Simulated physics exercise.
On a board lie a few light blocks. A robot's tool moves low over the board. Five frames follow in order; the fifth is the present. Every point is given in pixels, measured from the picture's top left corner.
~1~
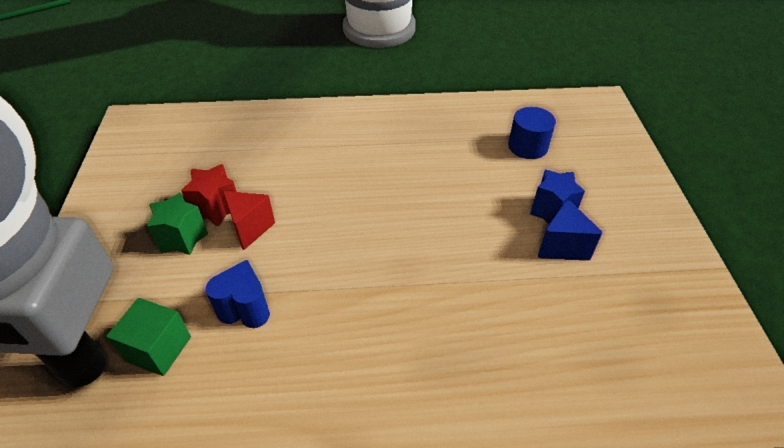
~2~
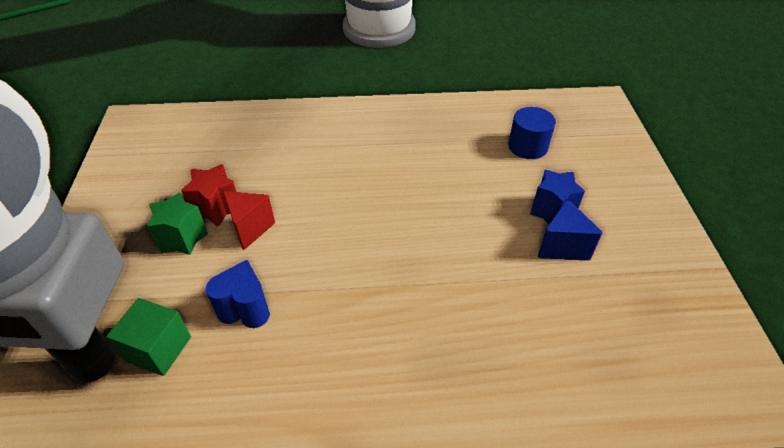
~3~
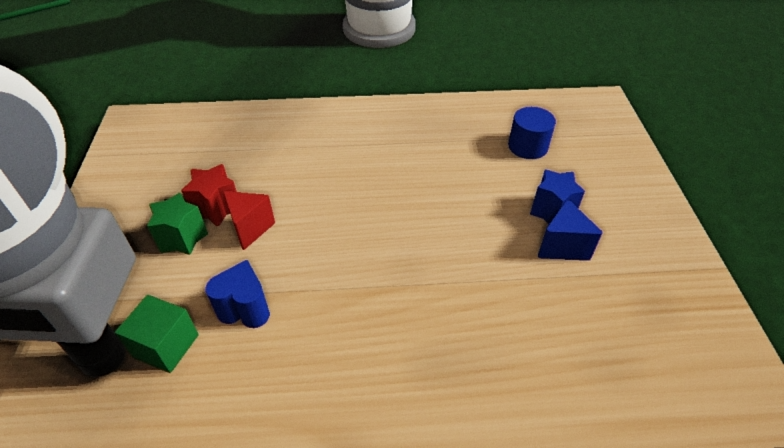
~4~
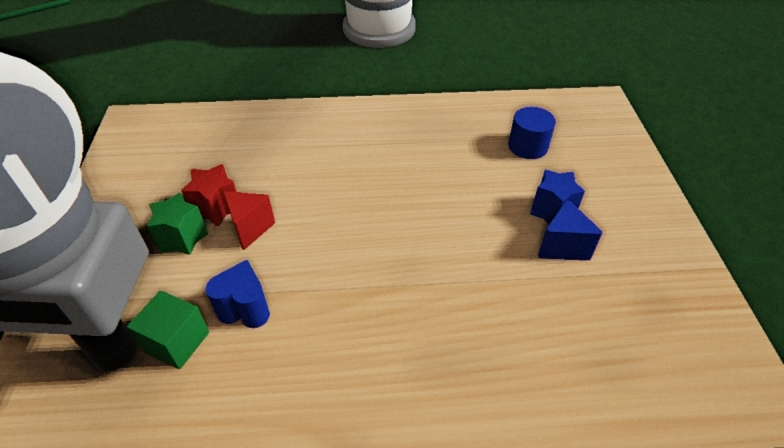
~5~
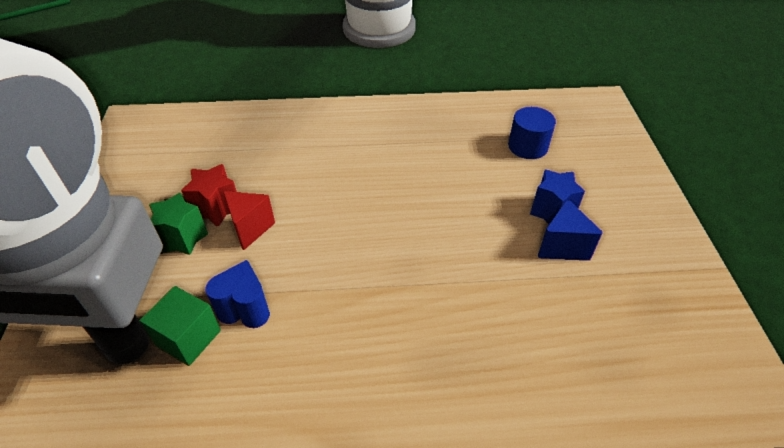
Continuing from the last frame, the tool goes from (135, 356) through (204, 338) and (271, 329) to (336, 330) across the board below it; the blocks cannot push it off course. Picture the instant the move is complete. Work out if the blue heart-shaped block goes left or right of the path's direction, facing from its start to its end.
Slides left.
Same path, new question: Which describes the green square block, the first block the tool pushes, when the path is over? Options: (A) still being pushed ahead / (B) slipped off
It's A.
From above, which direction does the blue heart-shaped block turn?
That block twists counter-clockwise.
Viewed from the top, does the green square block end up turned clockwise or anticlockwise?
Answer: Clockwise.
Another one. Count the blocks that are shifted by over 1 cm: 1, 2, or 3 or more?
It should be two.
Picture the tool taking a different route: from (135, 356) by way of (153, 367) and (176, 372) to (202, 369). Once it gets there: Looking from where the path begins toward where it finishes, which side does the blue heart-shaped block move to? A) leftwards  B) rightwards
My pick is A.
On the path given first. One third of the way, tool at (200, 328); green square block at (244, 306), turned 25° clockwise; blue heart-shaped block at (280, 267), turned 60° anticlockwise.
Two thirds of the way, tool at (269, 320); green square block at (308, 312), turned 60° clockwise; blue heart-shaped block at (300, 263), turned 115° anticlockwise.
At the end, tool at (335, 321); green square block at (370, 327), turned 100° clockwise; blue heart-shaped block at (300, 263), turned 115° anticlockwise.
